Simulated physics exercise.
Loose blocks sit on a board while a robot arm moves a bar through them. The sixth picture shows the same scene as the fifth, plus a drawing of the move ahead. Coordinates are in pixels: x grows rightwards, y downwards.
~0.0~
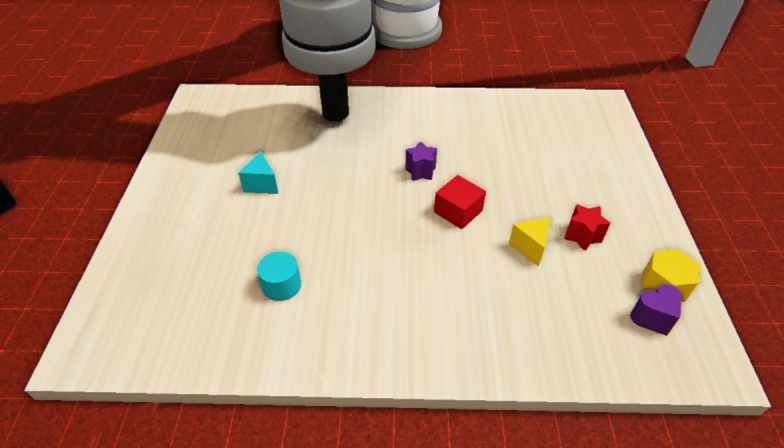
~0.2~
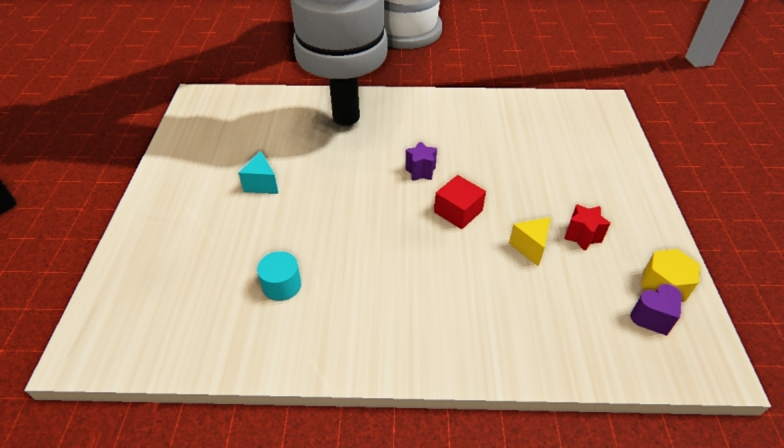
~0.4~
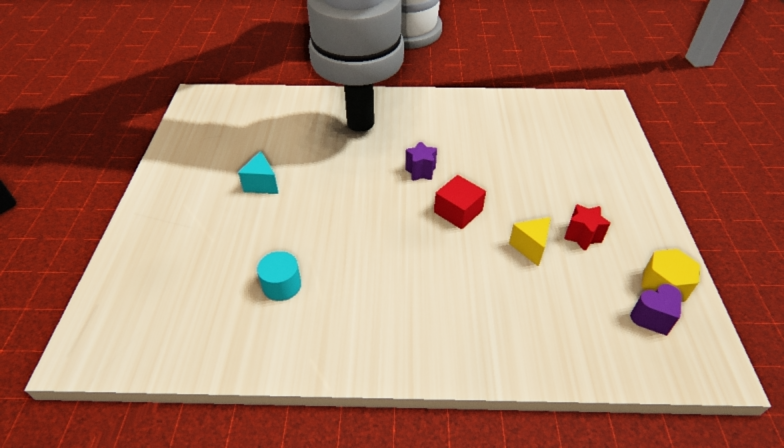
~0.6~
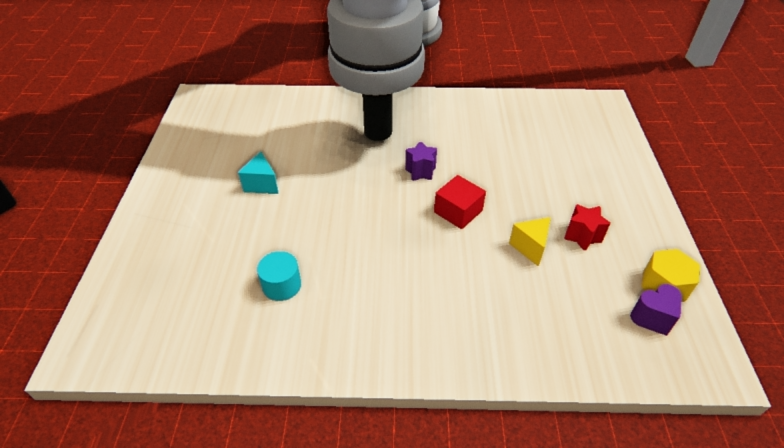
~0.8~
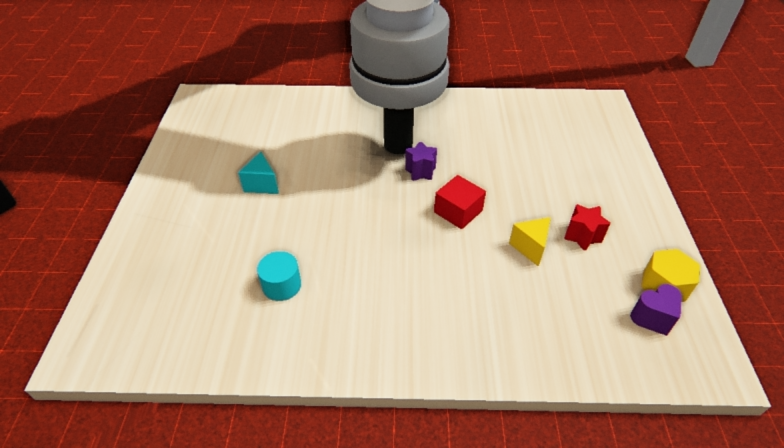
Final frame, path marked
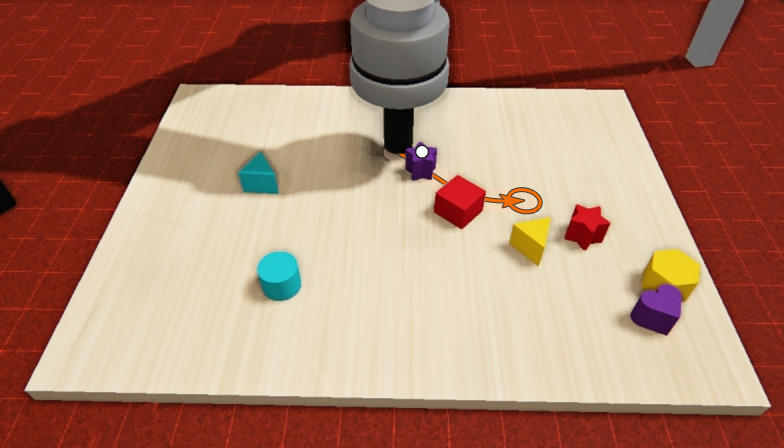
A robot arm slid its dark bar right and slightly toward the viewer across a pale board, coming close beside the purple star, while the scattered red, yellow, blue and purple blocks stayed still.
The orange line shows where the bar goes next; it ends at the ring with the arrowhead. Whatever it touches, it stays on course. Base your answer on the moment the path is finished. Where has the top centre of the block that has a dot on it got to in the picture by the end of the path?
When the path ends, it will be at (508, 202).
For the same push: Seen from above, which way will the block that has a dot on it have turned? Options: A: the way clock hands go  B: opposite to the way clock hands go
A
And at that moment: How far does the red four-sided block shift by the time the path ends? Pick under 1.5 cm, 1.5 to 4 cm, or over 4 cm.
Net shift: Above 4 cm.
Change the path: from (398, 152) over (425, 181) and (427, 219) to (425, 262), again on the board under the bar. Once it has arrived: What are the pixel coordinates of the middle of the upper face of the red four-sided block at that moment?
The middle of its upper face will lie at (492, 216).
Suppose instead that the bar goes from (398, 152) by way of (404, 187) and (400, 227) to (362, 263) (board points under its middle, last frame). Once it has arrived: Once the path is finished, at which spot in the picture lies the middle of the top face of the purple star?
The middle of its upper face will lie at (432, 162).
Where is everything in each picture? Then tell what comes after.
Bar tip at (336, 114); block tops, purple star at (422, 152); red four-sided block at (461, 191); yellow triangular block at (536, 229); red star at (590, 216), in the first picture.
Bar at (346, 118); blocks unchanged, in the second picture.
Bar at (361, 124); blocks unchanged, in the third picture.
Bar at (378, 133); blocks unchanged, in the fourth picture.
Bar at (398, 145); purple star at (422, 152); red four-sided block at (461, 191); yellow triangular block at (536, 229); red star at (590, 216), in the fifth picture.
Path on the board, from (398, 152) via (433, 175) and (473, 196), ending at (524, 201); the dot is on the purple star.
On the path given first. One third of the way, bar at (434, 168); purple star at (451, 172); red four-sided block at (466, 197).
Two thirds of the way, bar at (475, 190); purple star at (492, 197), turned 25° clockwise; red four-sided block at (483, 220), turned 70° clockwise.
At the end, bar at (526, 194); purple star at (508, 202), turned 55° clockwise; red four-sided block at (484, 222), turned 75° clockwise; yellow triangular block in place; red star in place.
